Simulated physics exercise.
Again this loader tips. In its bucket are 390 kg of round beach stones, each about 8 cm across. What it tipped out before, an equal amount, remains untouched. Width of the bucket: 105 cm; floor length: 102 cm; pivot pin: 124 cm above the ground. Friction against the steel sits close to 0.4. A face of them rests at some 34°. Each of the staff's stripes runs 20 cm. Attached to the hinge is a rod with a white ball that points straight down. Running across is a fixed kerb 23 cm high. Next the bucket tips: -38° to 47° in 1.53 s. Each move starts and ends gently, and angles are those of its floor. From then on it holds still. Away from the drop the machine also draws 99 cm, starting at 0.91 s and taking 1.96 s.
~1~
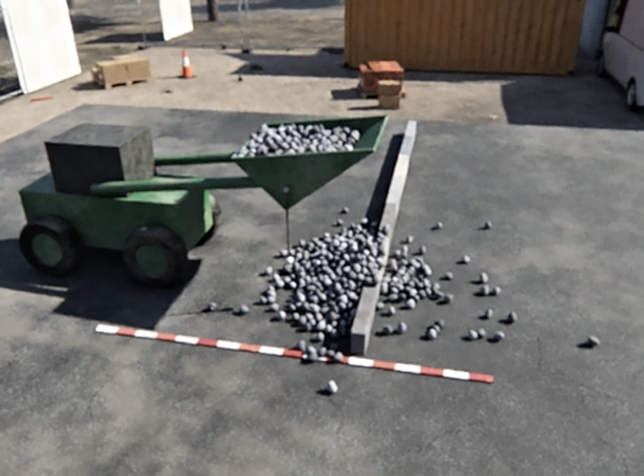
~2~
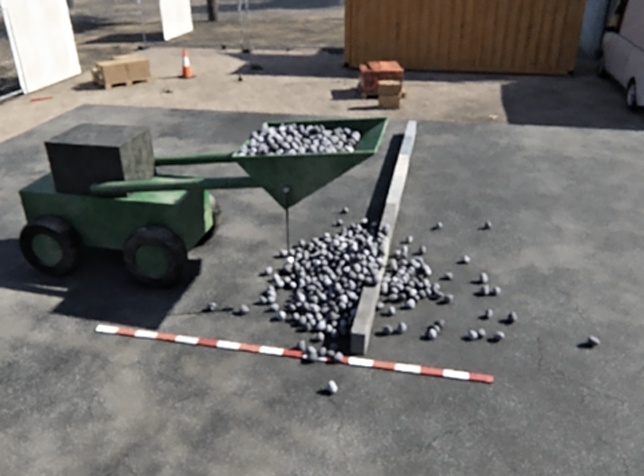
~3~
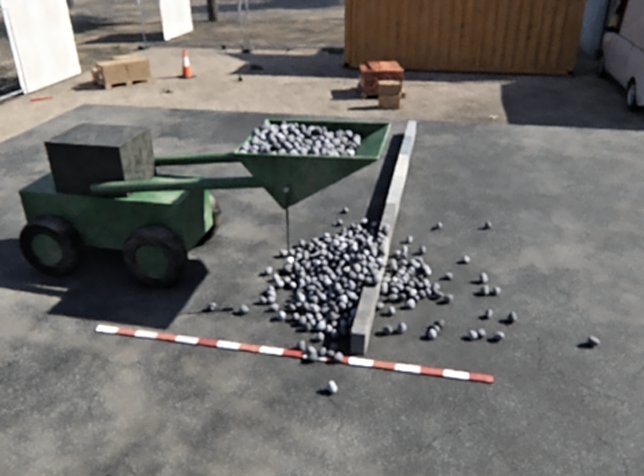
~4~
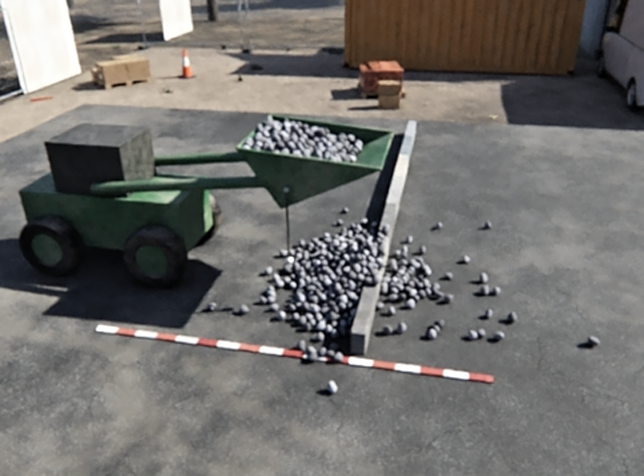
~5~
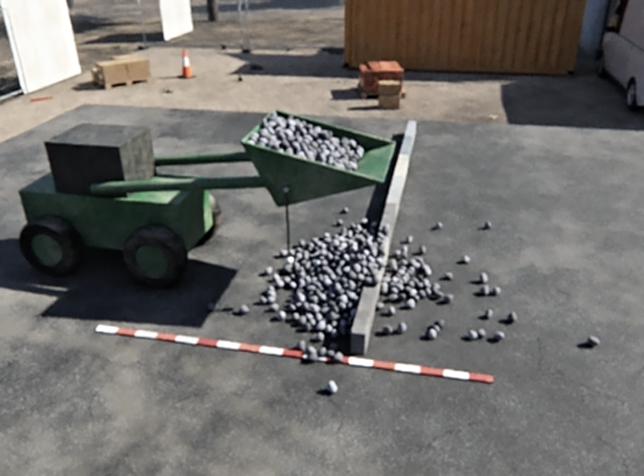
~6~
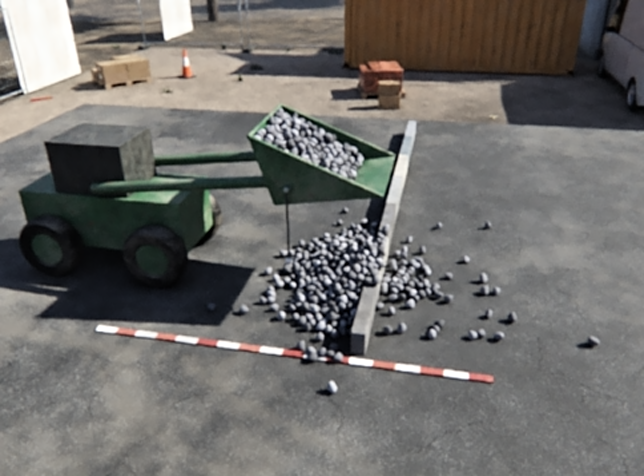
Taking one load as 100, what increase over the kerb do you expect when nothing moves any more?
31 out of 100.
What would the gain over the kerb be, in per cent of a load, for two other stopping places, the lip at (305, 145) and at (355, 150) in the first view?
I'd guess close to 0 per cent first and close to 10 per cent second.
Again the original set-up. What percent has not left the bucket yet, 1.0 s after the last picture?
Estimate: 10 % remaining inside, roughly.
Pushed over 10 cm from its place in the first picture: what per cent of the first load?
Roughly 25 % of them.
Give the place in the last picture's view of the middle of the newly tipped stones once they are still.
Roughly at (352, 269) in the last picture.
Then, 0.5 s after the last picture the floor is at 34°; in per cent of one load, 96 in the bucket, 92 on this side of the kerb, 12 over the kerb; the foremost stones are at (504, 296).
Then, 1.0 s after the last picture the floor is at 47°; in per cent of one load, 9 in the bucket, 155 on this side of the kerb, 36 over the kerb; the foremost stones are at (504, 296).
Then, 2.7 s after the last picture the floor is at 47°; in per cent of one load, 0 in the bucket, 157 on this side of the kerb, 43 over the kerb; the foremost stones are at (526, 291).
Then, 5.4 s after the last picture the floor is at 47°; in per cent of one load, 0 in the bucket, 157 on this side of the kerb, 43 over the kerb; the foremost stones are at (526, 291). Net gain over the kerb, 31.
